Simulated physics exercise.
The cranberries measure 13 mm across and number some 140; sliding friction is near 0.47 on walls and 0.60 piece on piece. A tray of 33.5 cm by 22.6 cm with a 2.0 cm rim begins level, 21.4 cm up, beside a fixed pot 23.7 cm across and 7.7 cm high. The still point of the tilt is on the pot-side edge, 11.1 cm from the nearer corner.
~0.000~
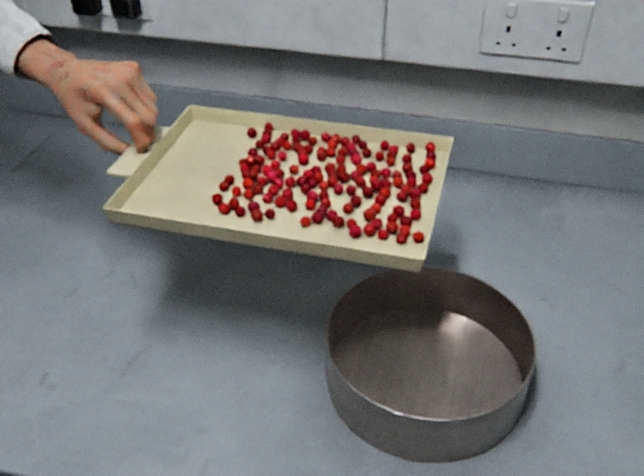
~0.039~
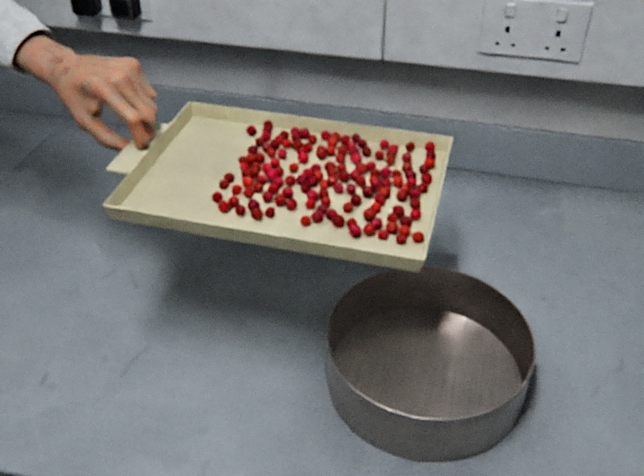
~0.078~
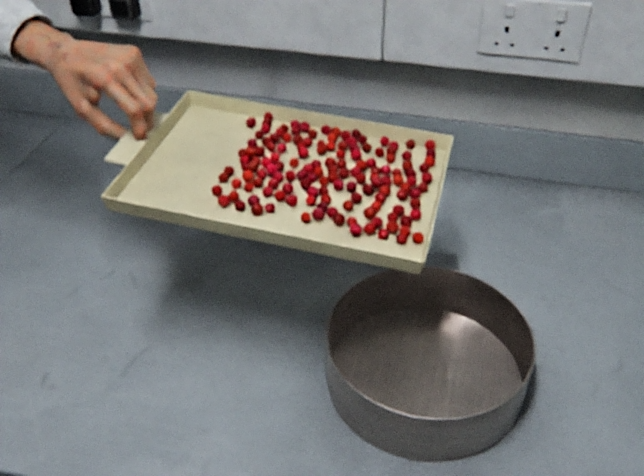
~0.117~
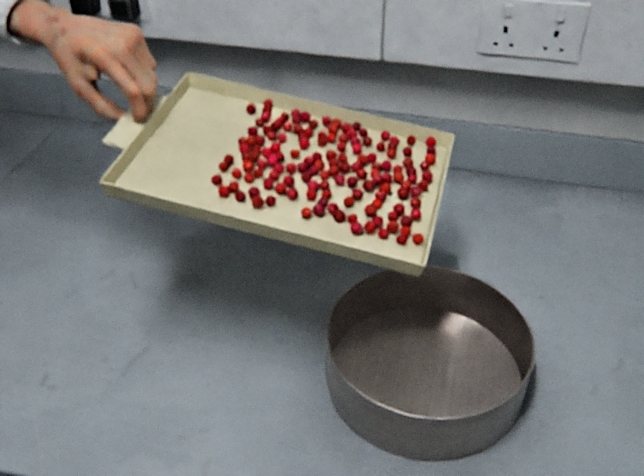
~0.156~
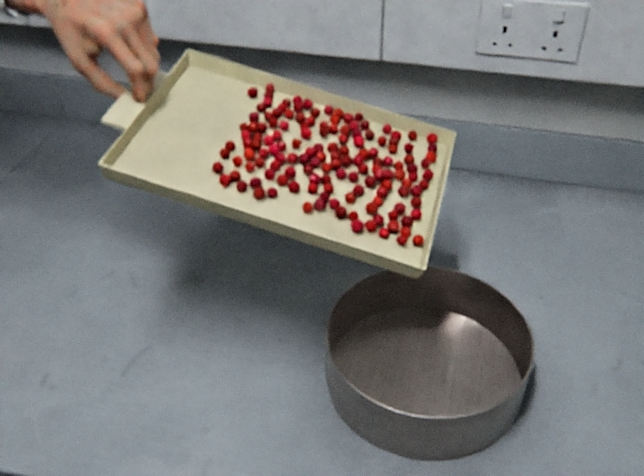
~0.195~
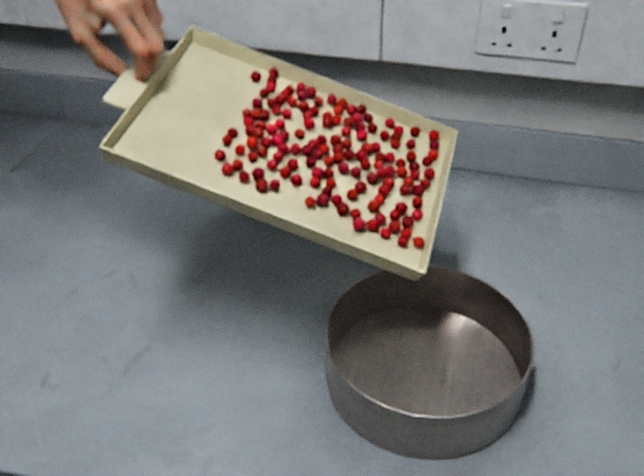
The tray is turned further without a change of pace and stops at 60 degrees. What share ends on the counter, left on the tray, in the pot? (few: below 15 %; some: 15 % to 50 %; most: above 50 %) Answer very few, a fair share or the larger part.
Counter very few, tray the larger part, pot a fair share.
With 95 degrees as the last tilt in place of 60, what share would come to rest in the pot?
It would be near 100 per cent.
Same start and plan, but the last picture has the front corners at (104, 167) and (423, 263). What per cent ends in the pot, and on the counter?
Pot 10, counter 0.
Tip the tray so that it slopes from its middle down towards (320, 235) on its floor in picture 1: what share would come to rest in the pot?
Some 25 per cent.
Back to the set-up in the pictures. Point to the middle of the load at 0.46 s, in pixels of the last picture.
At about (399, 175).
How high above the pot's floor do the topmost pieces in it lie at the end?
Some 2.0 cm.
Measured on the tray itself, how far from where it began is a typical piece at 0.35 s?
Roughly 2 cm.
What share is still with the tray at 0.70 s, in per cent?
Some 85 per cent of the load.
Then, at 0.35 s, tilt 41 degrees; the tray holds 100 %, the pot 0 %.
After 0.46 s, tilt 56 degrees; the tray holds 100 %, the pot 0 %.
Then, at 0.70 s, tilt 60 degrees; the tray holds 85 %, the pot 0 %.
In the end, at 1.5 s, counter 0 %, tray 75 %, pot 25 %.
